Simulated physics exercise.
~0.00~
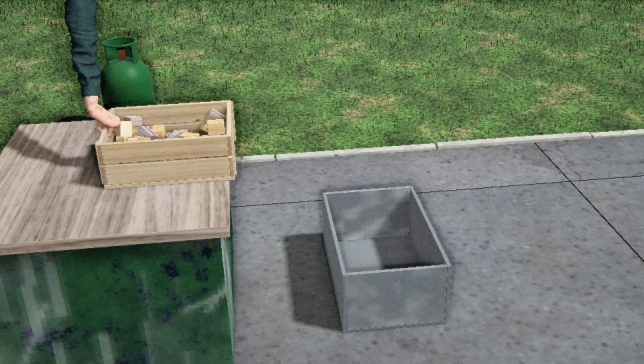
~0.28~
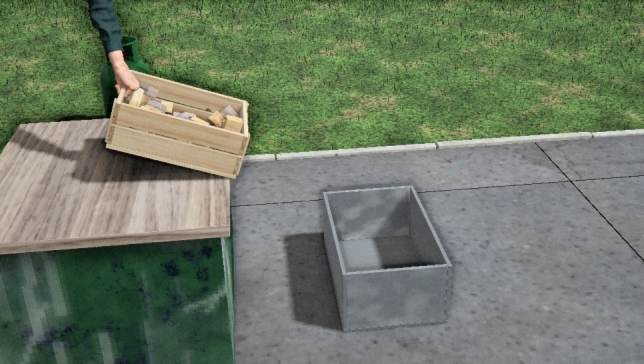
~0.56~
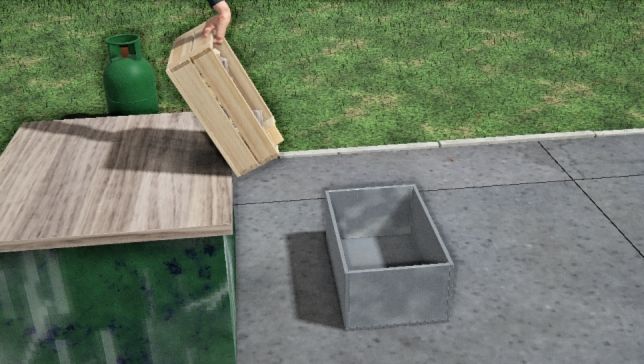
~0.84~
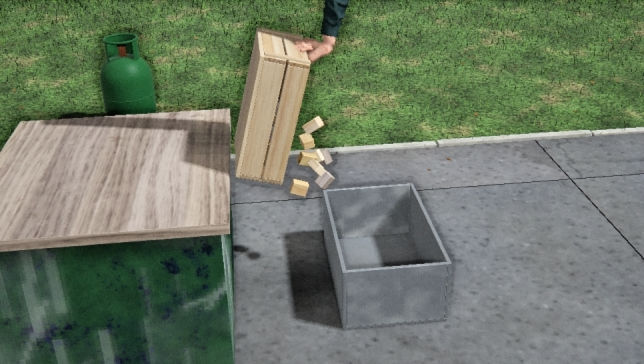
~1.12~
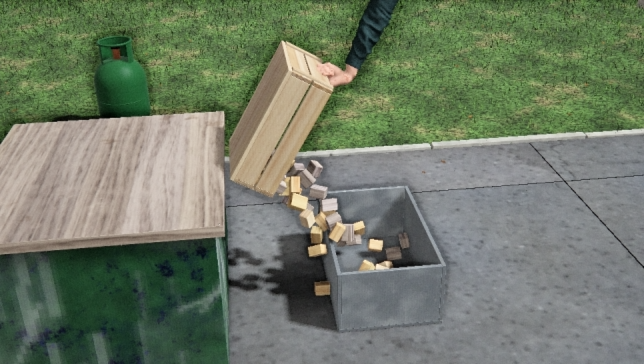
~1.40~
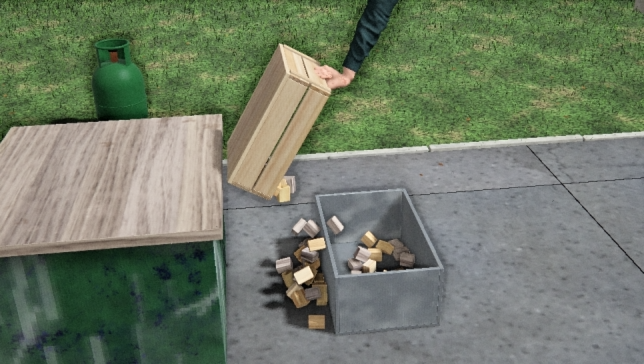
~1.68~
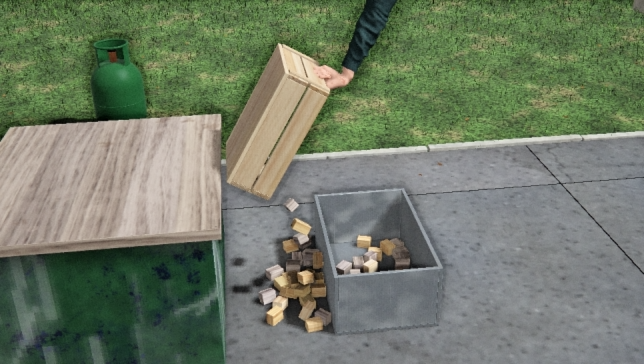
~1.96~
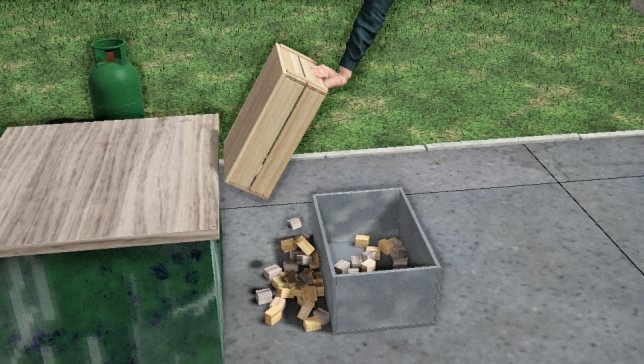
The video shows a hand tipping a wooden crate off the end of a bench above an empty grey box on paving, spilling small wooden blocks. Some land inside the box while many others pile up on the ground along its left side, and the crate stays tilted, emptied.
